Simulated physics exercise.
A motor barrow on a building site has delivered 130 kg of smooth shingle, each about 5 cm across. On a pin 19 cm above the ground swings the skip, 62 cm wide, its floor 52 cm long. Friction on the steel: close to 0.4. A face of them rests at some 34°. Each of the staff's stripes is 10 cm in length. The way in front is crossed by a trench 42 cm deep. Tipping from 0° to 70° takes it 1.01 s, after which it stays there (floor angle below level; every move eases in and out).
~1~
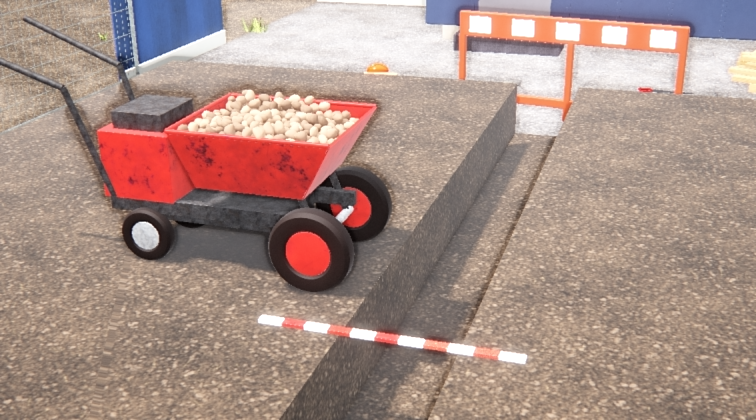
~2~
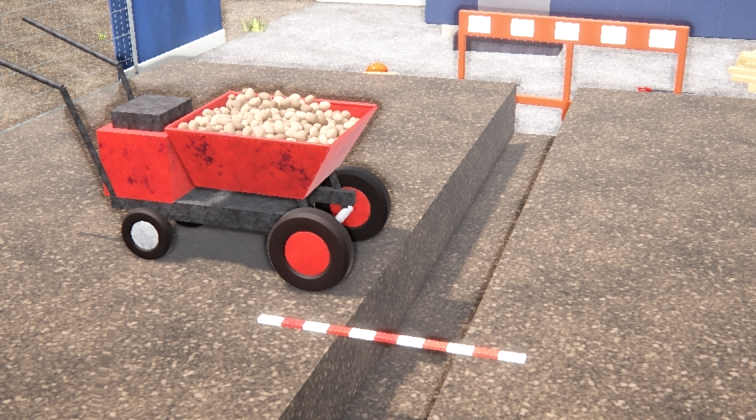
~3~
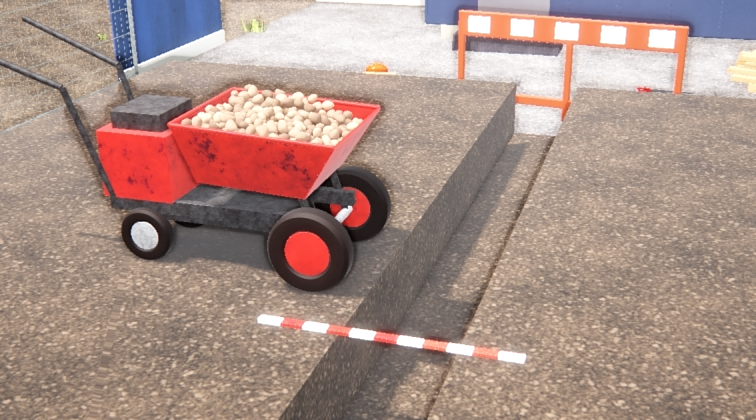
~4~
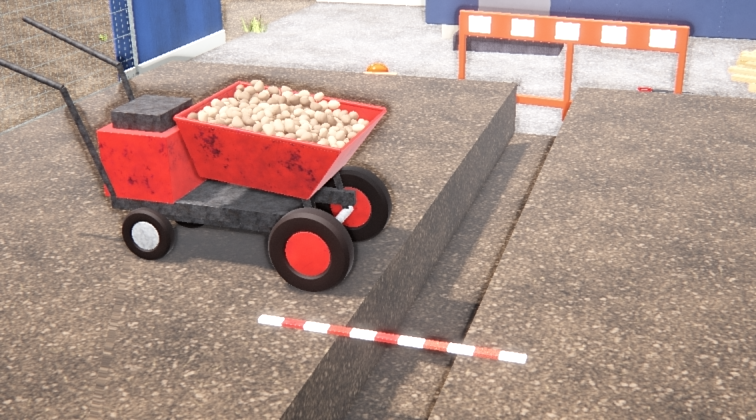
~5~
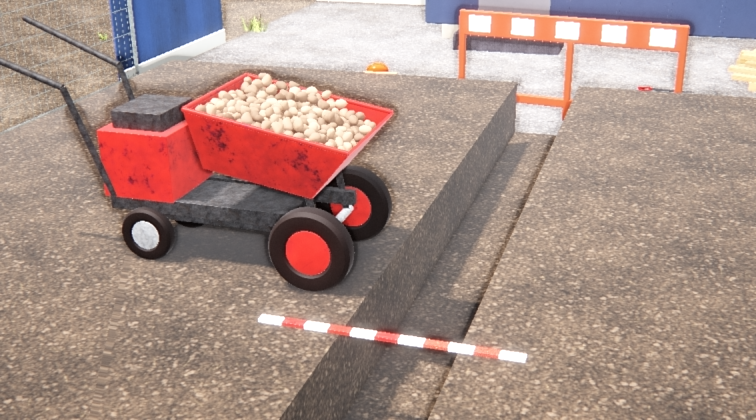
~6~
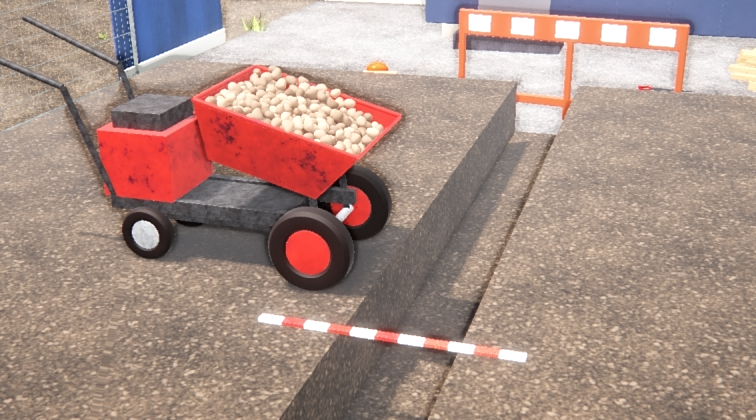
The red skip of a stone-filled motor barrow tilts gradually forward toward the trench.
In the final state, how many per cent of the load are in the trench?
About 61 per cent are in the trench in the final state.
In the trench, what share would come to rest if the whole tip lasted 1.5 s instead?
That works out at about 70 in a hundred.
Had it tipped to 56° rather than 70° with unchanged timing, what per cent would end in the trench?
The trench would hold about 35% of it.
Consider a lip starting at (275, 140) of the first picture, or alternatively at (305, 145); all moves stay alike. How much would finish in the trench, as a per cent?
The first start gives about 100 per cent, the second about 85.
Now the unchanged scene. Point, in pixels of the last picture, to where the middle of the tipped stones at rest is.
Around (475, 341).
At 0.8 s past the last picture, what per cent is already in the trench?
Roughly 20% by that time.
Then, 0.5 s after the last picture the floor is at 59°, 100 % in the skip; the foremost stones are at (430, 212).
Then, 0.8 s after the last picture the floor is at 70°, 56 % in the skip, 22 % in the trench, 22 % past the trench; the foremost stones are at (554, 290).
Then, 1.2 s after the last picture the floor is at 70°, 28 % in the skip, 33 % in the trench, 39 % past the trench; the foremost stones are at (706, 327).
Then, 3.1 s after the last picture the floor is at 70°, 0 % in the skip, 61 % in the trench, 39 % past the trench; the foremost stones are past the picture's edge.
